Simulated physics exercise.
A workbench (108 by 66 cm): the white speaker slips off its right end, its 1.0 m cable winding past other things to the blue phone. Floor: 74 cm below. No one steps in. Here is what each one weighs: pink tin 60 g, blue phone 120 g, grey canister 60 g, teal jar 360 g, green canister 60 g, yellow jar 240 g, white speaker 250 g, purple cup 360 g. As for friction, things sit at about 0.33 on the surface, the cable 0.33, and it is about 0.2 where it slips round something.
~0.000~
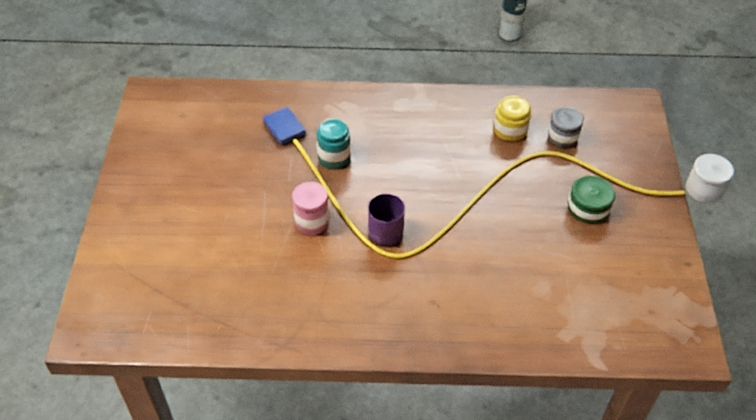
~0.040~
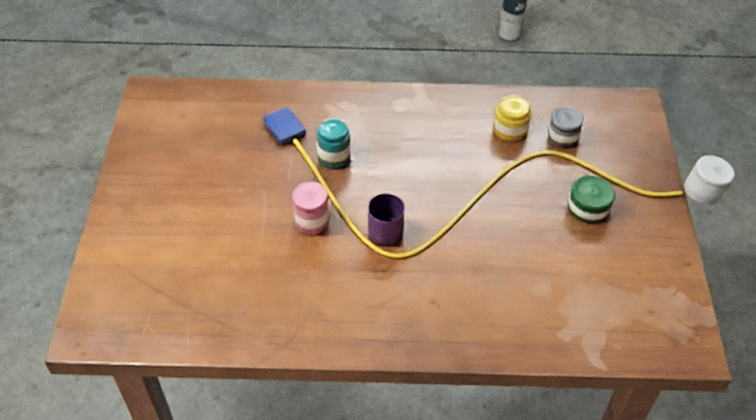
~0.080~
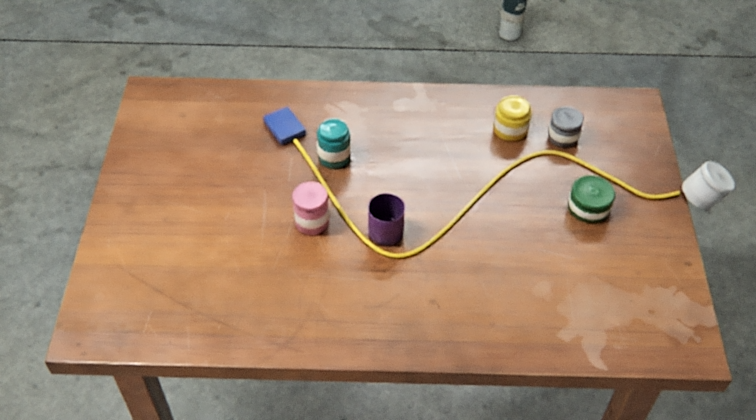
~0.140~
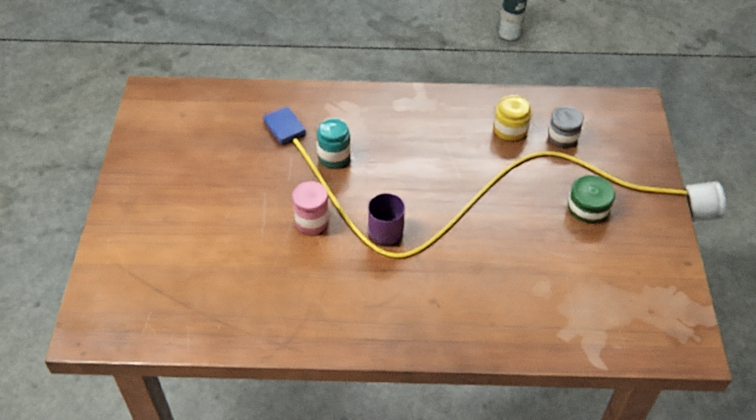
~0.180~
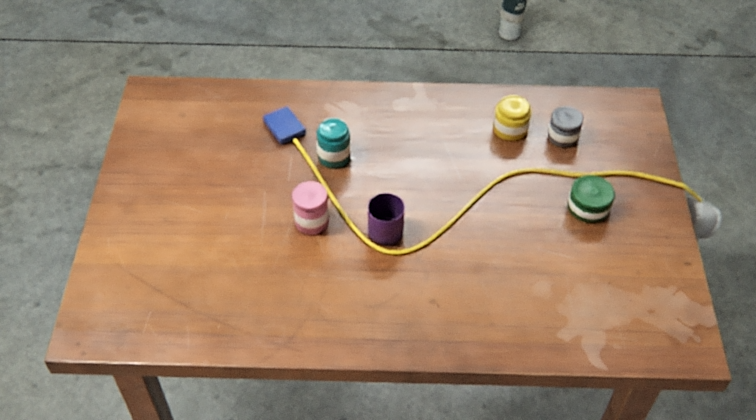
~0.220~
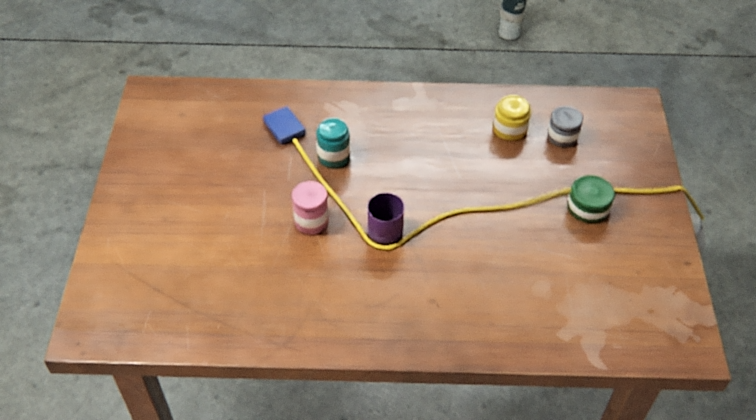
The video shows a yellow cable lying among colourful containers on a wooden table, attached to a white object that tilts and drops past the right edge, drawing the cable rightward and straightening its curve behind the green container.
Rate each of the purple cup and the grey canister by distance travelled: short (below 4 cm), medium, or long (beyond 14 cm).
Ratings: Purple cup - medium, grey canister - short.
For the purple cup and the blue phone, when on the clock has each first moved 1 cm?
Purple cup: 0.28 s; blue phone: 0.26 s.
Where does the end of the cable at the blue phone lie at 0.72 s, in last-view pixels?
It sits close to (405, 222) in the last view.
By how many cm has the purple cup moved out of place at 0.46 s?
Purple cup: Roughly 6 cm.
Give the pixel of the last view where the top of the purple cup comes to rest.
Rest point, last frame: Approx. (413, 179).
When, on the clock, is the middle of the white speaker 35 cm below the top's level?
Close to 0.50 s.
After 0.5 s, the cable's tail end at (325, 188); purple cup 6 cm off its start, green canister 15 cm off its start, blue phone 14 cm off its start.
After 0.7 s, the cable's tail end at (405, 222); purple cup 8 cm off its start, blue phone 32 cm off its start, green canister 16 cm off its start.
After 1.0 s, the cable's tail end at (517, 259); purple cup 8 cm off its start at (413, 179), blue phone 49 cm off its start at (495, 256), green canister 16 cm off its start at (643, 261).
After 1.2 s, the cable's tail end at (590, 267); purple cup 8 cm off its start, blue phone 60 cm off its start, green canister 16 cm off its start.
After 2.4 s, the cable's tail end at (595, 266); purple cup 8 cm off its start at (413, 179), grey canister 0 cm off its start at (568, 116), blue phone 60 cm off its start at (573, 260), green canister 16 cm off its start at (644, 261).
